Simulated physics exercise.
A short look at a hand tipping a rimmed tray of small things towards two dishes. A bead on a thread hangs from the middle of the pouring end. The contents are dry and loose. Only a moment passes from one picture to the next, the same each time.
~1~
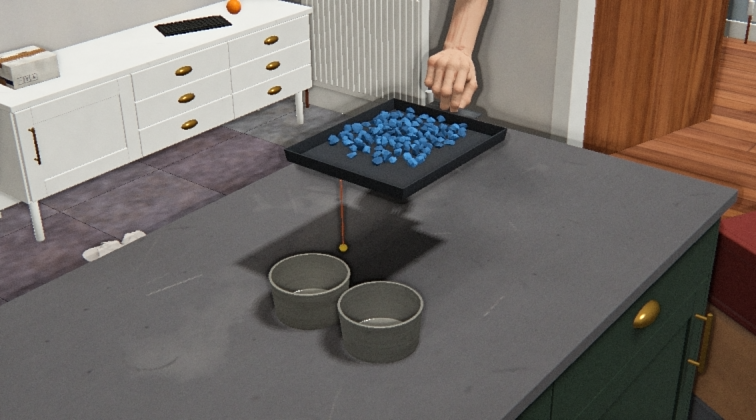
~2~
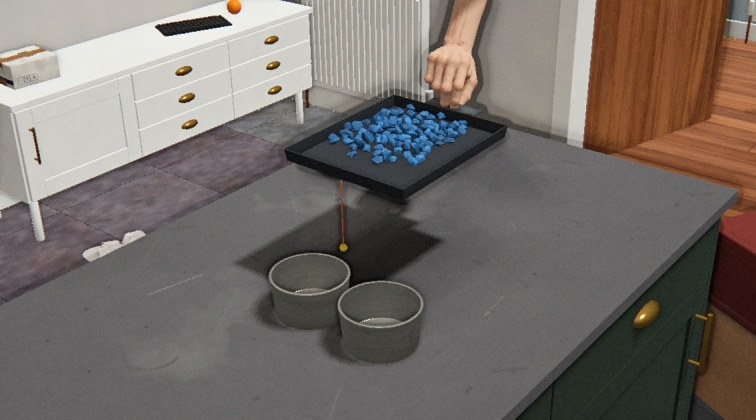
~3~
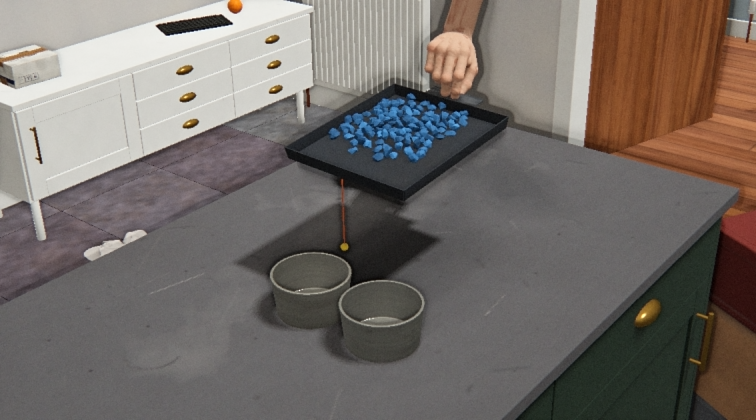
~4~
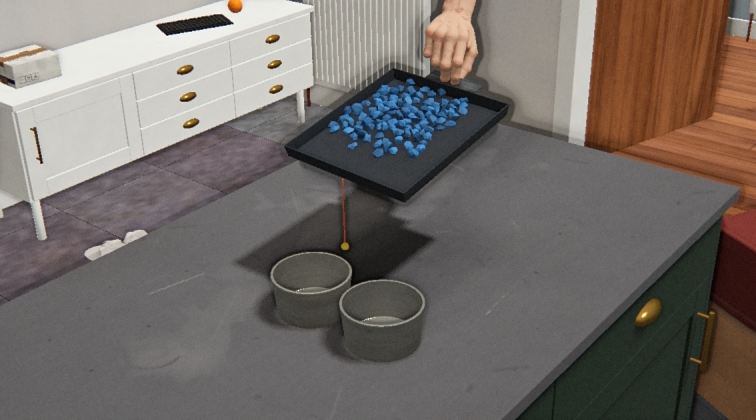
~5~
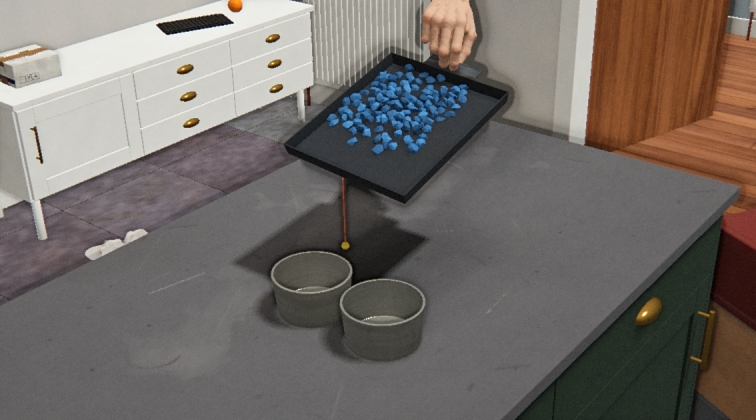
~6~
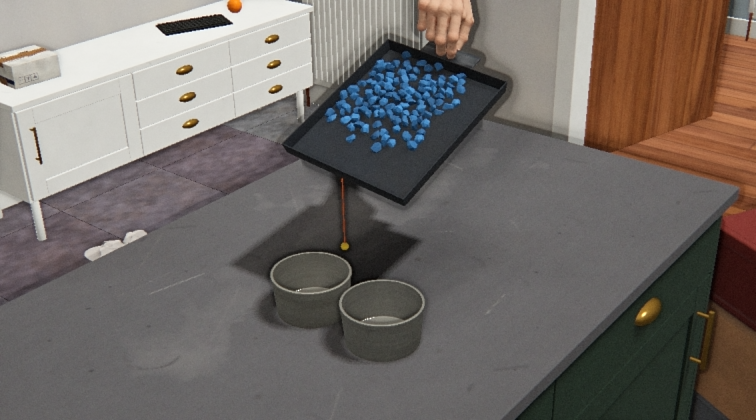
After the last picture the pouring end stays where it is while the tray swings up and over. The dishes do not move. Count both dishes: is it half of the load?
Together they catch more than half.
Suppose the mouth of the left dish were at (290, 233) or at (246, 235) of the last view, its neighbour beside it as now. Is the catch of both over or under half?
The first try: The smaller part. The second: The smaller part.
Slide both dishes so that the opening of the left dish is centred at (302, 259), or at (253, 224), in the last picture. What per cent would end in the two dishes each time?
Near 80 % and 0 %.
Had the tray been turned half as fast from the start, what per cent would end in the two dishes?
Roughly 70 in a hundred.
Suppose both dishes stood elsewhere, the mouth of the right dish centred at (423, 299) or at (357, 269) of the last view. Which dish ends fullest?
In turn: The dish on the left; the dish on the right.
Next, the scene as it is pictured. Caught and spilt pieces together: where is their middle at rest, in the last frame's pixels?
Roughly at (362, 324).
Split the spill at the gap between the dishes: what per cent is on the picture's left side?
Roughly 20 in a hundred.
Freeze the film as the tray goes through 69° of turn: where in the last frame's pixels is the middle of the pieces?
Roughly at (367, 179).
Soon, tray tipped steeply; most on the tray; a small part in the air.
A while on, tray tipped past a quarter turn; a small part on the tray; about a third in the right dish; about a quarter in the left dish; a small part outside both; about a quarter in the air.
Towards the end, tray tipped past a quarter turn; about a third in the right dish; about a quarter in the left dish; about a third outside both.
Finally, tray tipped past a quarter turn; about a third in the right dish; about a quarter in the left dish; about a third outside both.
